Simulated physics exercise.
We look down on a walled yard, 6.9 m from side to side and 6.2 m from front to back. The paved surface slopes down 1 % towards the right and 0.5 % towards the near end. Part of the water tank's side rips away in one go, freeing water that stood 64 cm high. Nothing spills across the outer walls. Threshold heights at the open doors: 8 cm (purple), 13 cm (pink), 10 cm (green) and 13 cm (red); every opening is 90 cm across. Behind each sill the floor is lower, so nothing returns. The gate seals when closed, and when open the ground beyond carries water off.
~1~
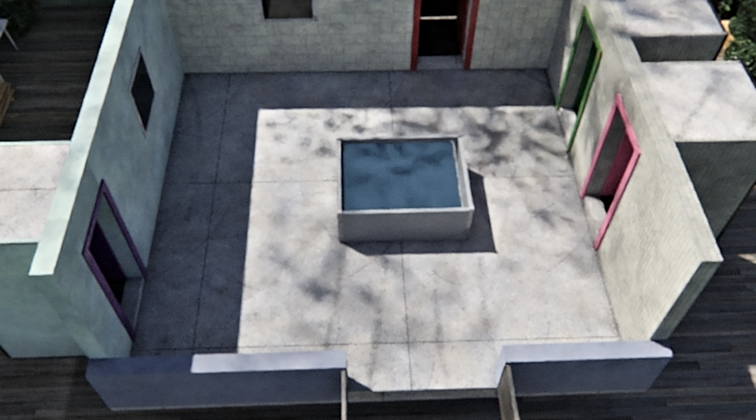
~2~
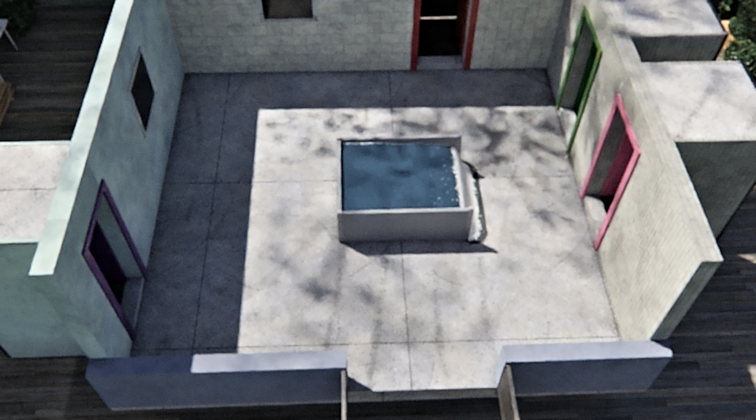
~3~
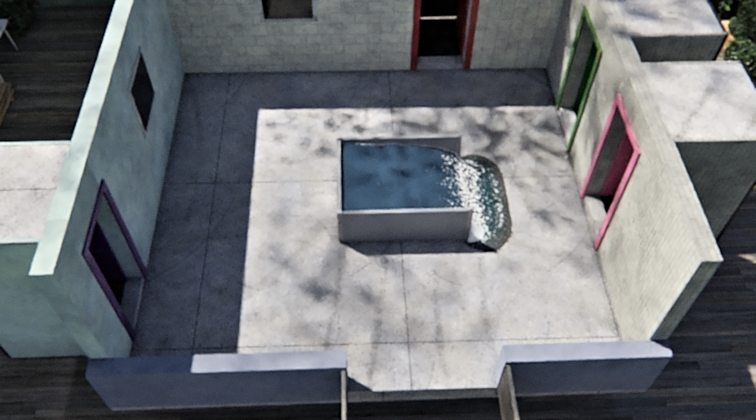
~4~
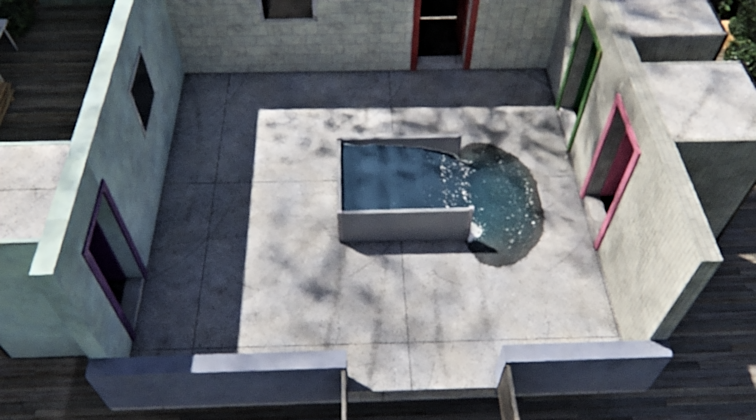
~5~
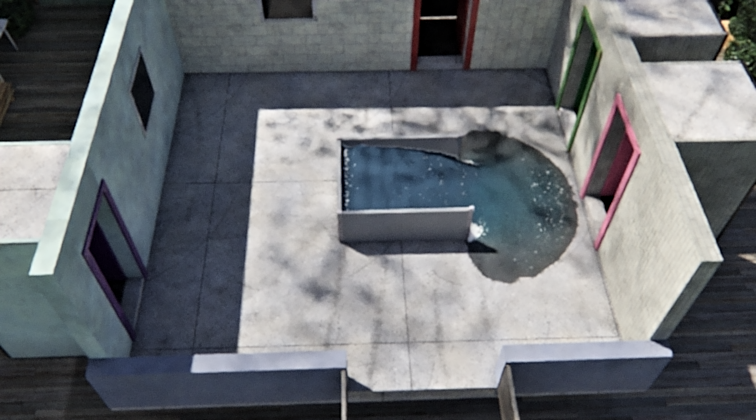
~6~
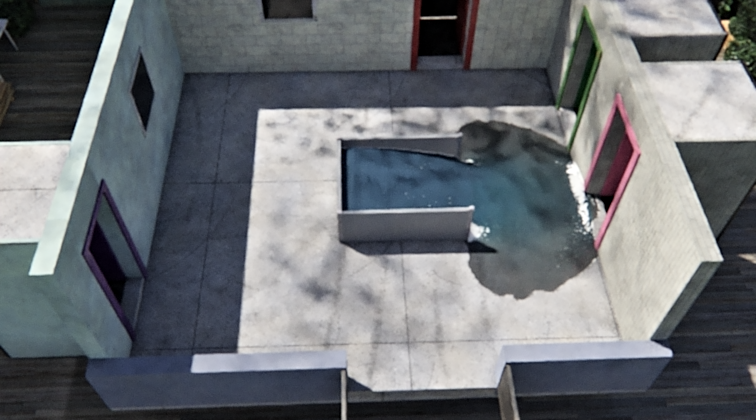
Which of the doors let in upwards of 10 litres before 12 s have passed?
Door by door: At the purple door it stays under the limit; at the pink door it goes over the limit; at the green door it passes the limit; at the red door it keeps below the limit.
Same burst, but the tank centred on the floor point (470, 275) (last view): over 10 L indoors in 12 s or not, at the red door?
Against that limit: Red below.
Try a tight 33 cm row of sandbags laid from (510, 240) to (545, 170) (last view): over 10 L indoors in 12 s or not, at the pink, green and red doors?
Then: Pink below, green past it, red under.
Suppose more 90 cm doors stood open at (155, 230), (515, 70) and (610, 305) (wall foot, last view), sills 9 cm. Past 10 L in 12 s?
In turn: Below, over, above.
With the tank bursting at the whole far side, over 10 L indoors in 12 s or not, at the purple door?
Then: Purple below.
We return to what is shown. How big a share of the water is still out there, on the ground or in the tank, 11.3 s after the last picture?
Some 76 per cent remains.
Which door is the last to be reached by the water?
The purple one.
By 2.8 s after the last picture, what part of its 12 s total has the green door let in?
Some 95 per cent by then.
Then, 0.7 s after the last picture water covers 20 % of the floor and is deepest (36 cm) near (579, 194); purple door not reached, pink door 35 cm at the sill, 75 L in, green door 17 cm at the sill, 2 L in, red door not reached.
Then, 1.5 s after the last picture water covers 20 % of the floor and is deepest (34 cm) near (545, 70); purple door not reached, pink door 30 cm at the sill, 178 L in, green door 18 cm at the sill, 23 L in, red door not reached.
Then, 2.8 s after the last picture water covers 35 % of the floor and is deepest (24 cm) near (627, 366); purple door not reached, pink door 18 cm at the sill, 245 L in, green door 12 cm at the sill, 43 L in, red door 7 cm at the sill, 0 L in.
Then, 6.3 s after the last picture water covers 90 % of the floor and is deepest (10 cm) near (615, 366); purple door 3 cm at the sill, 0 L in, pink door 6 cm at the sill, 253 L in, green door 8 cm at the sill, 45 L in, red door 5 cm at the sill, 0 L in.
Then, 11.3 s after the last picture water covers 95 % of the floor and is deepest (6 cm) near (624, 354); purple door 4 cm at the sill, 0 L in, pink door 5 cm at the sill, 253 L in, green door 4 cm at the sill, 45 L in, red door 2 cm at the sill, 0 L in.
